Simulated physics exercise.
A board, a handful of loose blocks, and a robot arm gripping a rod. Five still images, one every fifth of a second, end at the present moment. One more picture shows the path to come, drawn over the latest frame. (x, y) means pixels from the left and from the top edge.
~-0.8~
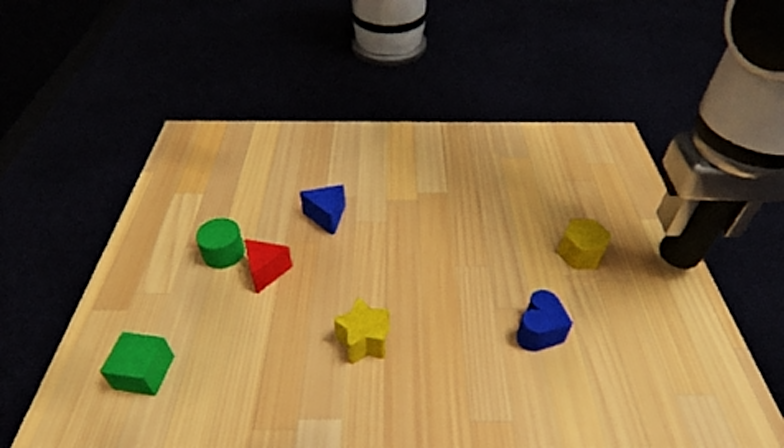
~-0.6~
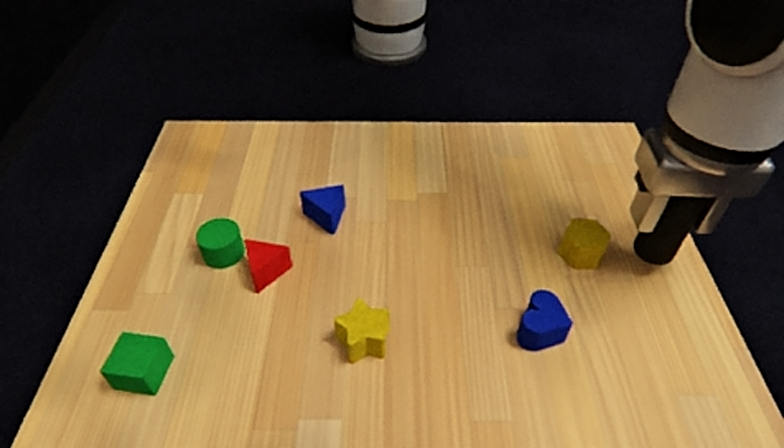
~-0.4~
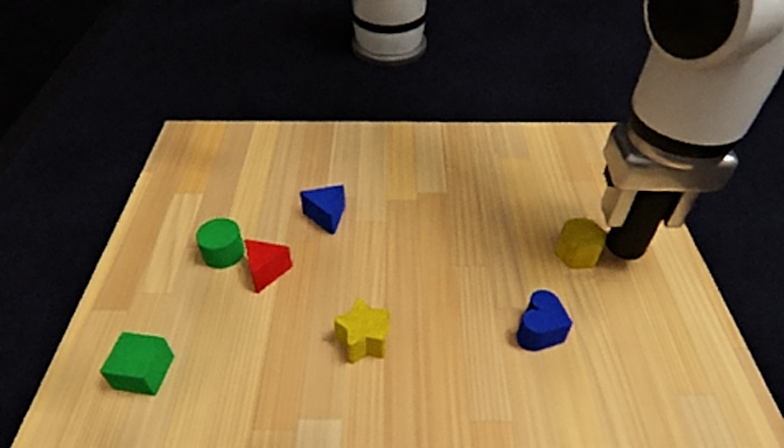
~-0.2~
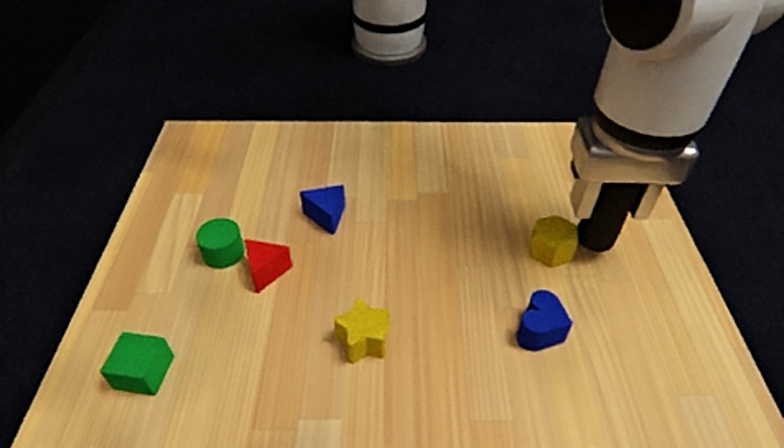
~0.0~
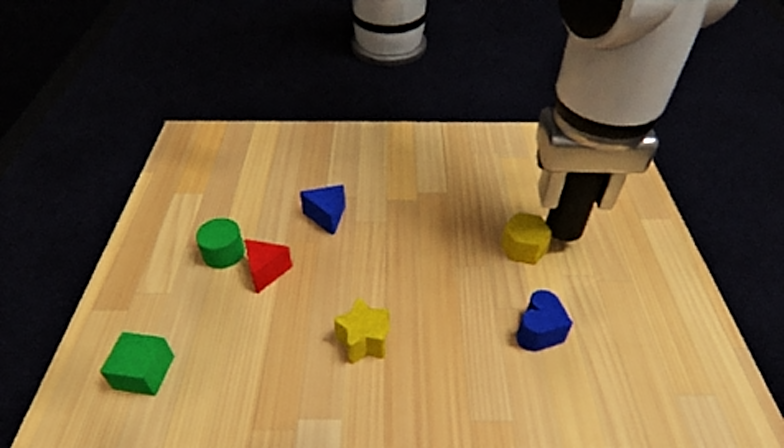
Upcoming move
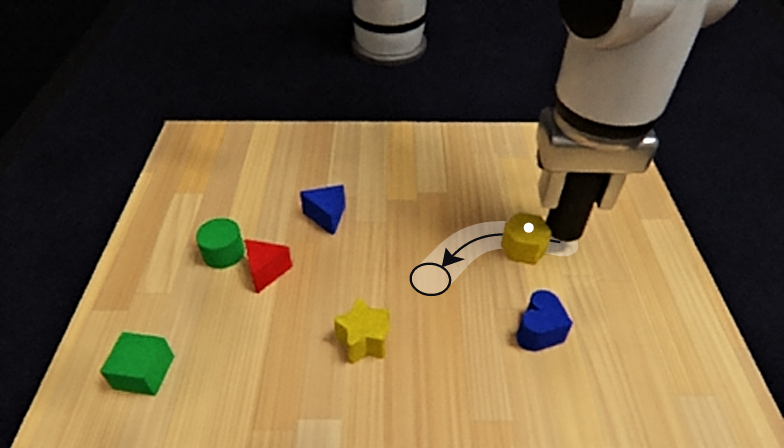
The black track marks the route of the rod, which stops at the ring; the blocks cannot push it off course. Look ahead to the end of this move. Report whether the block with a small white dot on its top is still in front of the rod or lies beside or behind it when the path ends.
It remains before the rod.
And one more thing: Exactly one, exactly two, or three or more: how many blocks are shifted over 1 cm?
Put simply, one block is moved more than 1 cm.
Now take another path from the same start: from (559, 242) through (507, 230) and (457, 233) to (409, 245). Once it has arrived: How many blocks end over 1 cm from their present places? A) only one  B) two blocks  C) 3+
My answer is option A.
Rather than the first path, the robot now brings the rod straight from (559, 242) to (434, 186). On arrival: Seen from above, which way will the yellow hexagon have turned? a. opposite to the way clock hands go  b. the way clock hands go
a (opposite to the way clock hands go)
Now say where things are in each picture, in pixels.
The first picture shows rod tip (679, 255); block tops, yellow star block (363, 321); yellow hexagon (588, 233).
The second picture shows rod (653, 252); blocks unchanged.
The third picture shows rod (625, 247); yellow hexagon (584, 233).
The fourth picture shows rod (595, 239); yellow hexagon (557, 230).
The fifth picture shows rod (564, 229); yellow star block (363, 321); yellow hexagon (529, 228).
Path on the board, from (559, 242) by way of (507, 235) and (462, 247) to (430, 279); the dot is on the yellow hexagon.
The first path, step by step. One third of the way, rod (508, 222); yellow hexagon (479, 230), turned 25° anticlockwise.
Two thirds of the way, rod (464, 235); yellow hexagon (433, 246), turned 30° anticlockwise.
At the end, rod (432, 266); yellow star block in place; yellow hexagon (391, 269).
